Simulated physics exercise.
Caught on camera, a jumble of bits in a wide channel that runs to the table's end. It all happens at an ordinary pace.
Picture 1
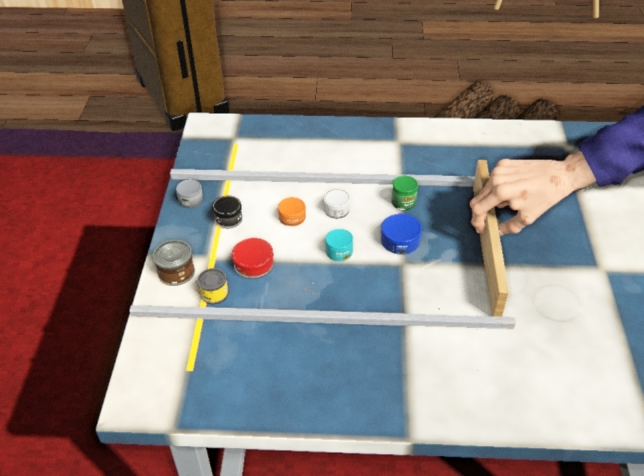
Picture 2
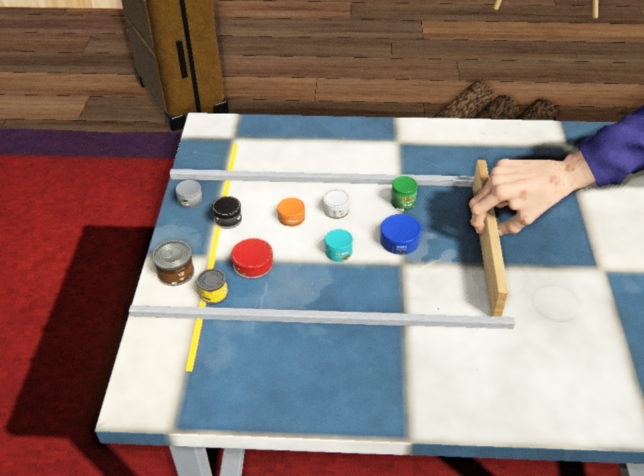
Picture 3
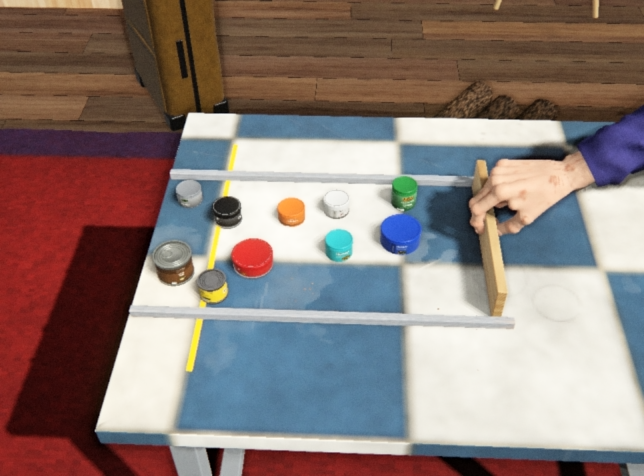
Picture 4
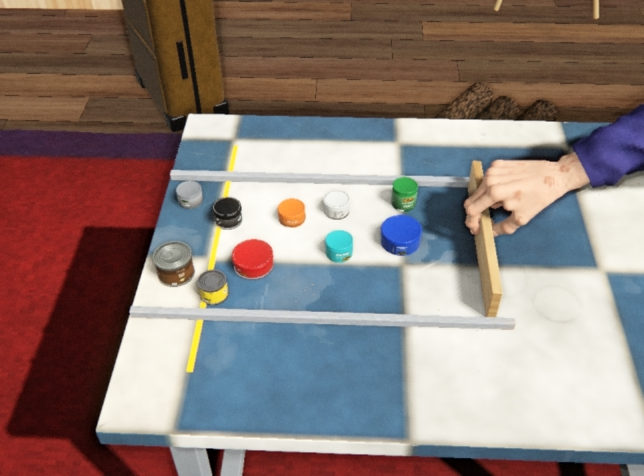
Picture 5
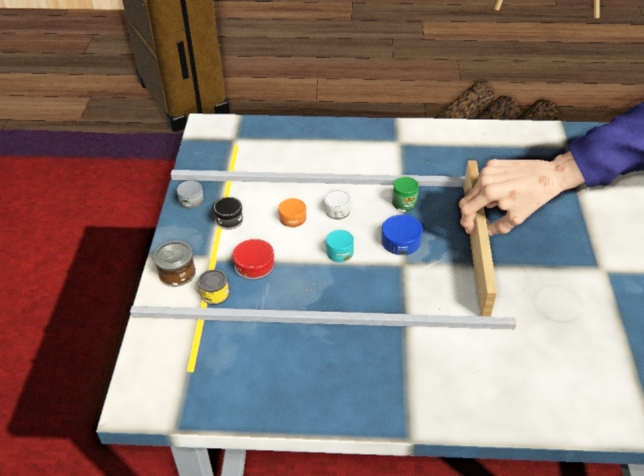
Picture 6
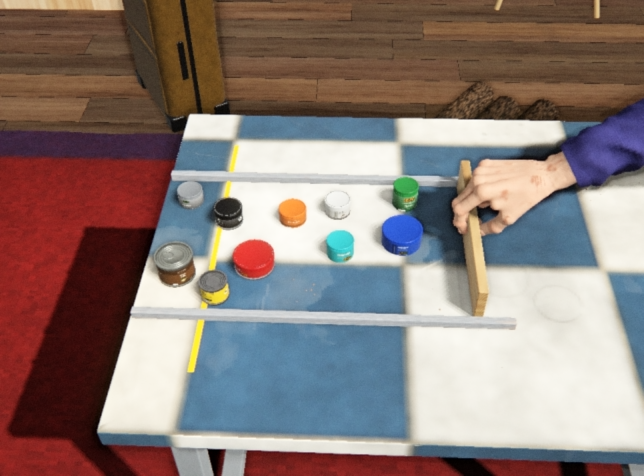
We see several colourful lidded containers resting between two rails on a blue and white checked table, while a hand holds an upright wooden board at the right, at first still, then sliding it slightly left without touching them.
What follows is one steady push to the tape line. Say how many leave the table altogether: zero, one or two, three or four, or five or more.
Here the number that fall off is one or two.
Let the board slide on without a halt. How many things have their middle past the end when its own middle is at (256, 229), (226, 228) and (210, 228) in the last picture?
Place by place, 0, 1 and 2.
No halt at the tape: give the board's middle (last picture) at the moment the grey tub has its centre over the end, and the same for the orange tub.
Its middle is around (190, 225) and around (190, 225).
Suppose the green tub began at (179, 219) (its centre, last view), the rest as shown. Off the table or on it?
Then it is lost.
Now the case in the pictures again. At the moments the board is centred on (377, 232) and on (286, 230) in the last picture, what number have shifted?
By then 3, and 7.
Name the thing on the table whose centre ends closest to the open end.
The black tin.
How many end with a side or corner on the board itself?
In contact: 5.
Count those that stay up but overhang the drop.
Overhanging: 1.
A little later, none off yet; grey tub at rest near (191, 195); brown pot at rest near (175, 265); yellow tin at rest near (214, 288).
Next, none off yet; grey tub at rest near (191, 195); brown pot moving near (170, 265); yellow tin at rest near (214, 288).
When it is over, the number that fall off is one or two; down, brown pot.
